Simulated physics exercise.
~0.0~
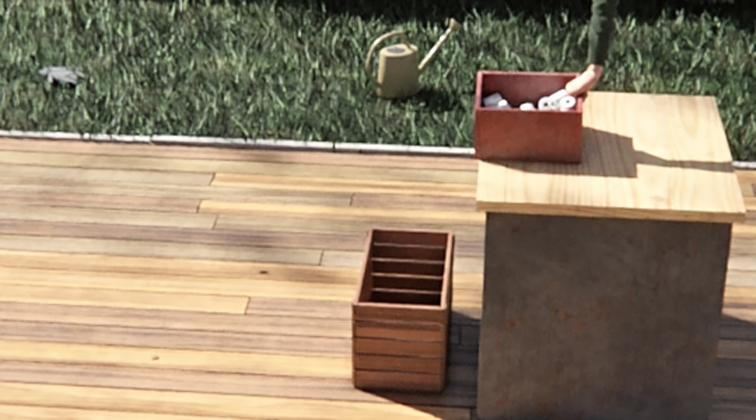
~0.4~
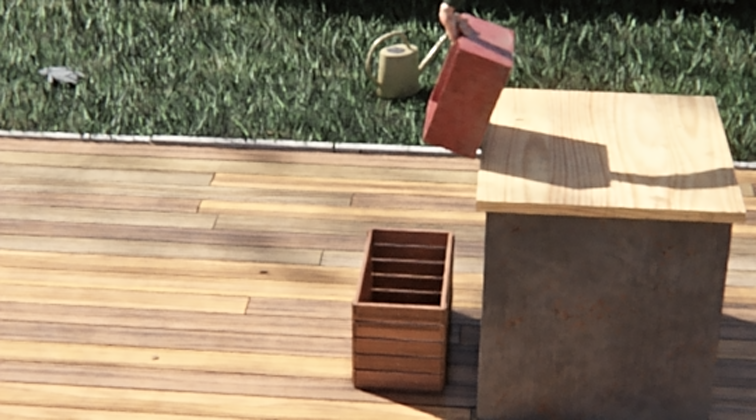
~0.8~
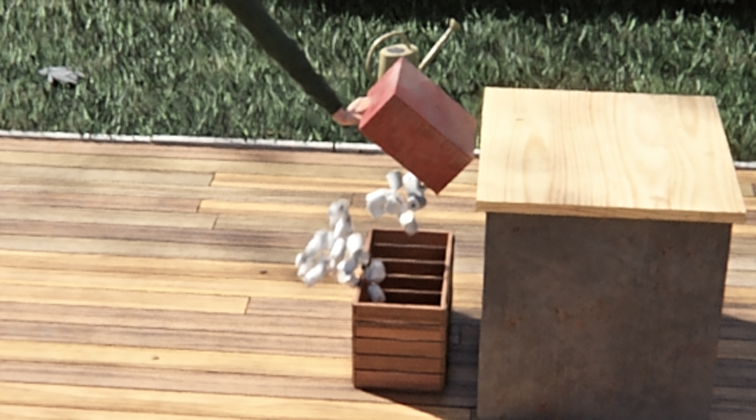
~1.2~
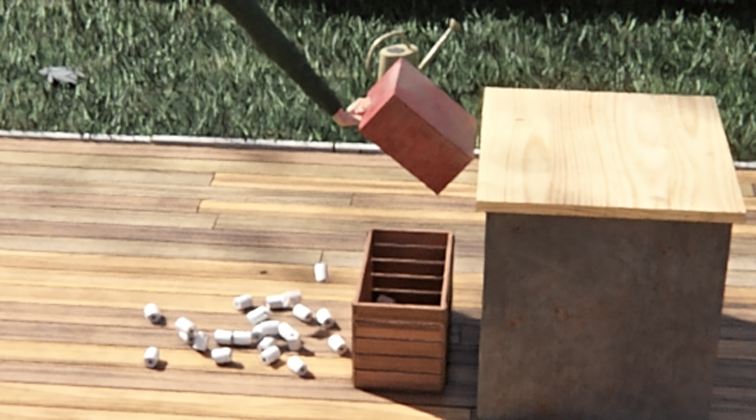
A hand tips a red crate, spilling white rolls into a wooden tub and across the deck.
